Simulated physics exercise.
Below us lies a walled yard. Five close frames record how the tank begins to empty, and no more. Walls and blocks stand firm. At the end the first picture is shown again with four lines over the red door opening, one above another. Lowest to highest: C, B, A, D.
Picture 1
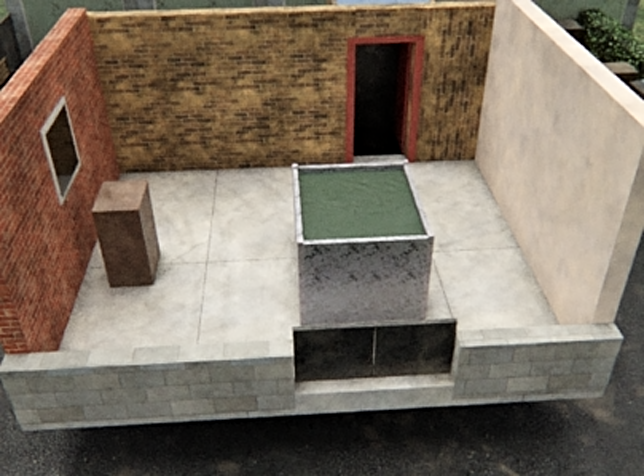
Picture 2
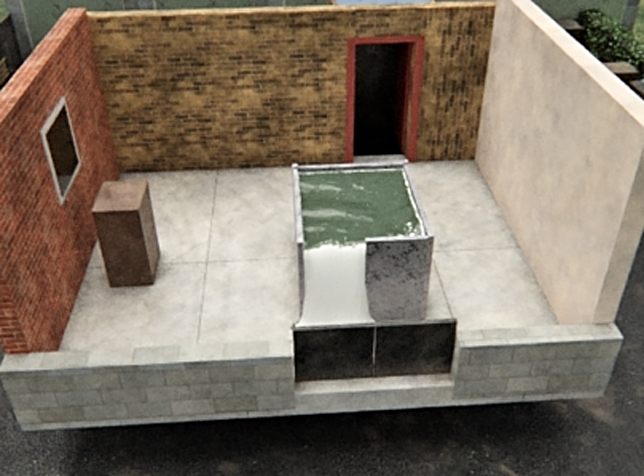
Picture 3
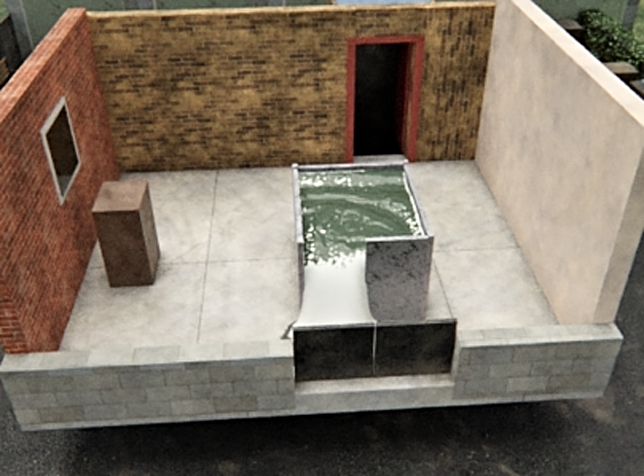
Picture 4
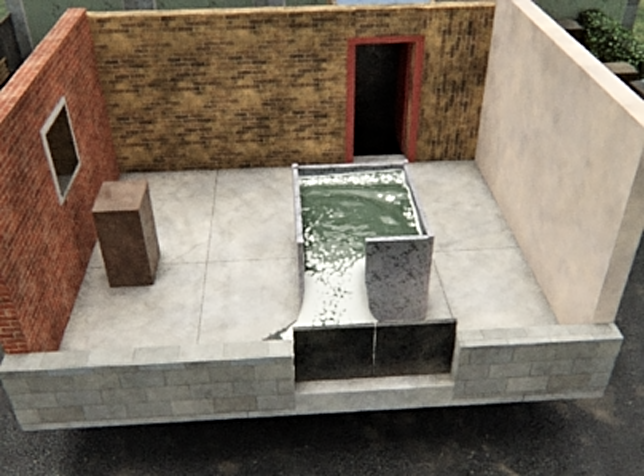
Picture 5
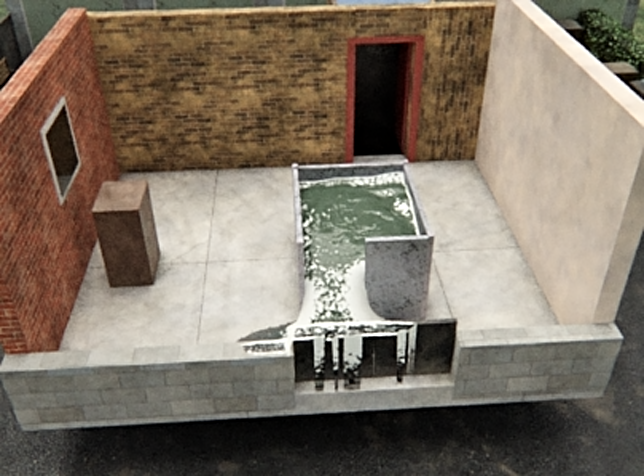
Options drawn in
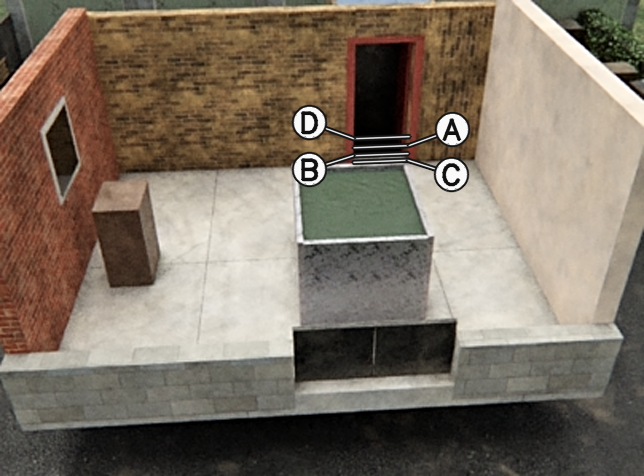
Green water lies still in a raised grey tank near the front of a walled yard, seen from above by a camera that stays fixed. A red brick wall with a window and a brown block stand at left, a red-framed doorway at the back, a pale wall at right. Water pours from the tank's front left, spreads left along the low front wall, then streams over the dark gate.
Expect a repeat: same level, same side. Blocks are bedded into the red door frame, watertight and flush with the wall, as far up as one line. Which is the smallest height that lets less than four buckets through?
B will do.
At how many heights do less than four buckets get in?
Three of the four.
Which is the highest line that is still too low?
That would be C.
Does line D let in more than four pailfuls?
No, not at all.
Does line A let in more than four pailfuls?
No, not at all.
In white, A at (381, 146); B at (380, 154); C at (380, 161); D at (381, 137); from the bottom up C, B, A, D.
Choosing A, nothing gets over.
Choosing B, nothing gets over.
Choosing C, about 10 bucketfuls get in.
Choosing D, nothing gets over.
